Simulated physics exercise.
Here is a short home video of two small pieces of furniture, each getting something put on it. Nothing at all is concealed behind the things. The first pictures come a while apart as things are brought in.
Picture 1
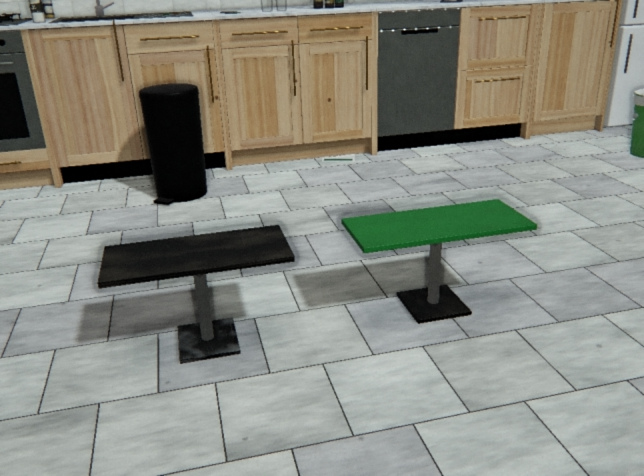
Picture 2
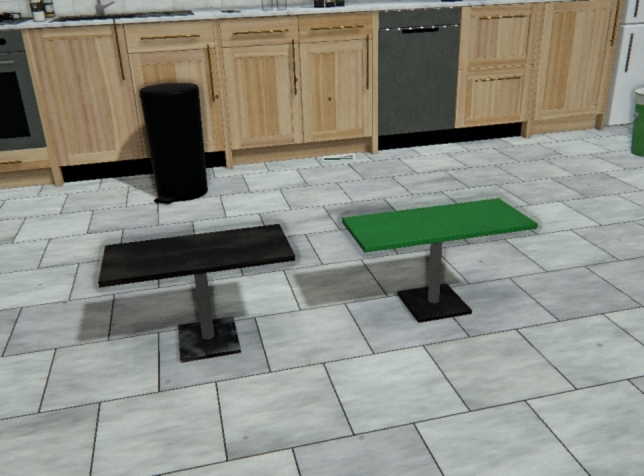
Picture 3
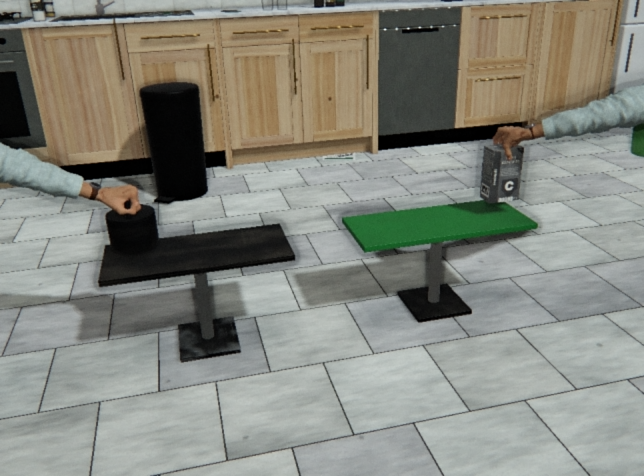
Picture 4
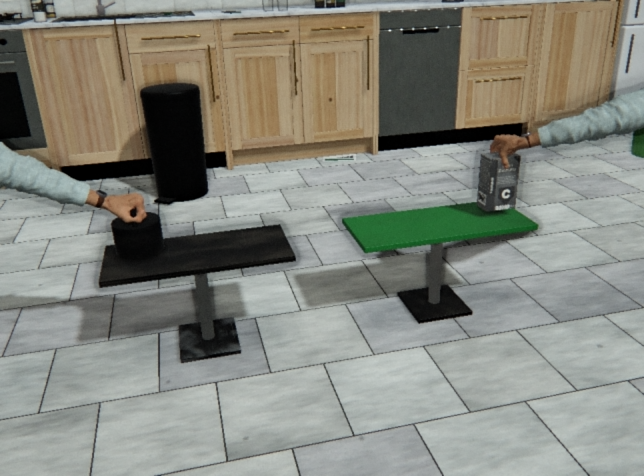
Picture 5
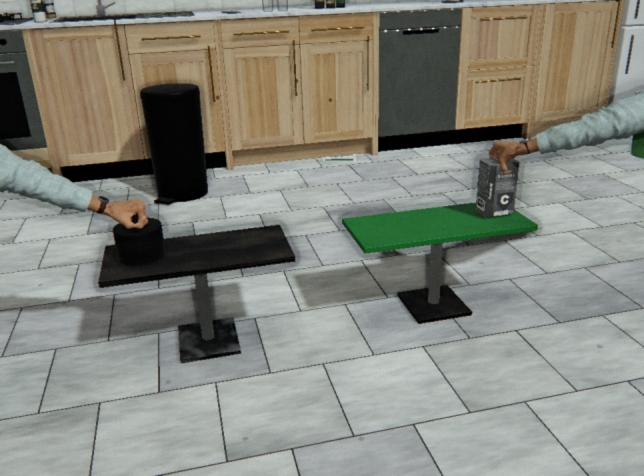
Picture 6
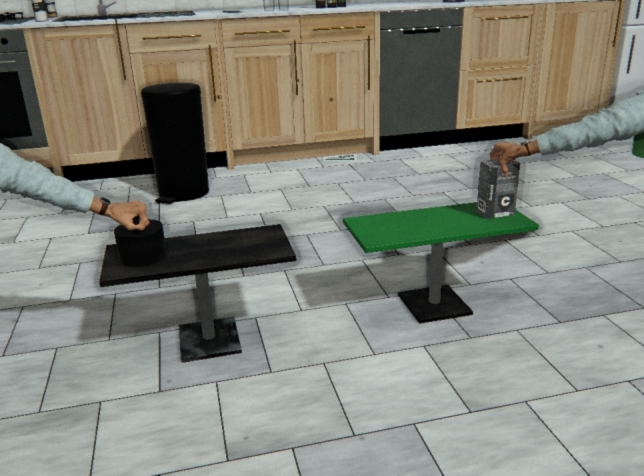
Two hands enter from opposite sides of a kitchen with a pale tiled floor, the left one holding a round black object over a black side table, the right one a gray packet over a green stand. Both objects lower slightly onto the tops, still gripped.
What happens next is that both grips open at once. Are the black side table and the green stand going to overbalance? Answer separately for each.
Outcome: Chances are the black side table will go down; chances are the green stand won't go down.
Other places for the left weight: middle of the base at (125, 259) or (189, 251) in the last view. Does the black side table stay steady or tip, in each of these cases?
One after another: It tilts up; holds firm.
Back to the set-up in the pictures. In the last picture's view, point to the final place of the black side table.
About (105, 287).
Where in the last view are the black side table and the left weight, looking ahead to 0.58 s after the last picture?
Taking them in the order asked, (141, 259) and then (83, 276).
Then, 0.58 s later than the last frame, black side table tilted by 30° near (142, 259); green stand at rest near (439, 224).
Then, 0.76 s later than the last frame, black side table tilted by 63° near (92, 285); green stand at rest near (439, 224).
When it is over, the black side table overbalances, near (105, 287); the green stand holds firm, near (439, 224).
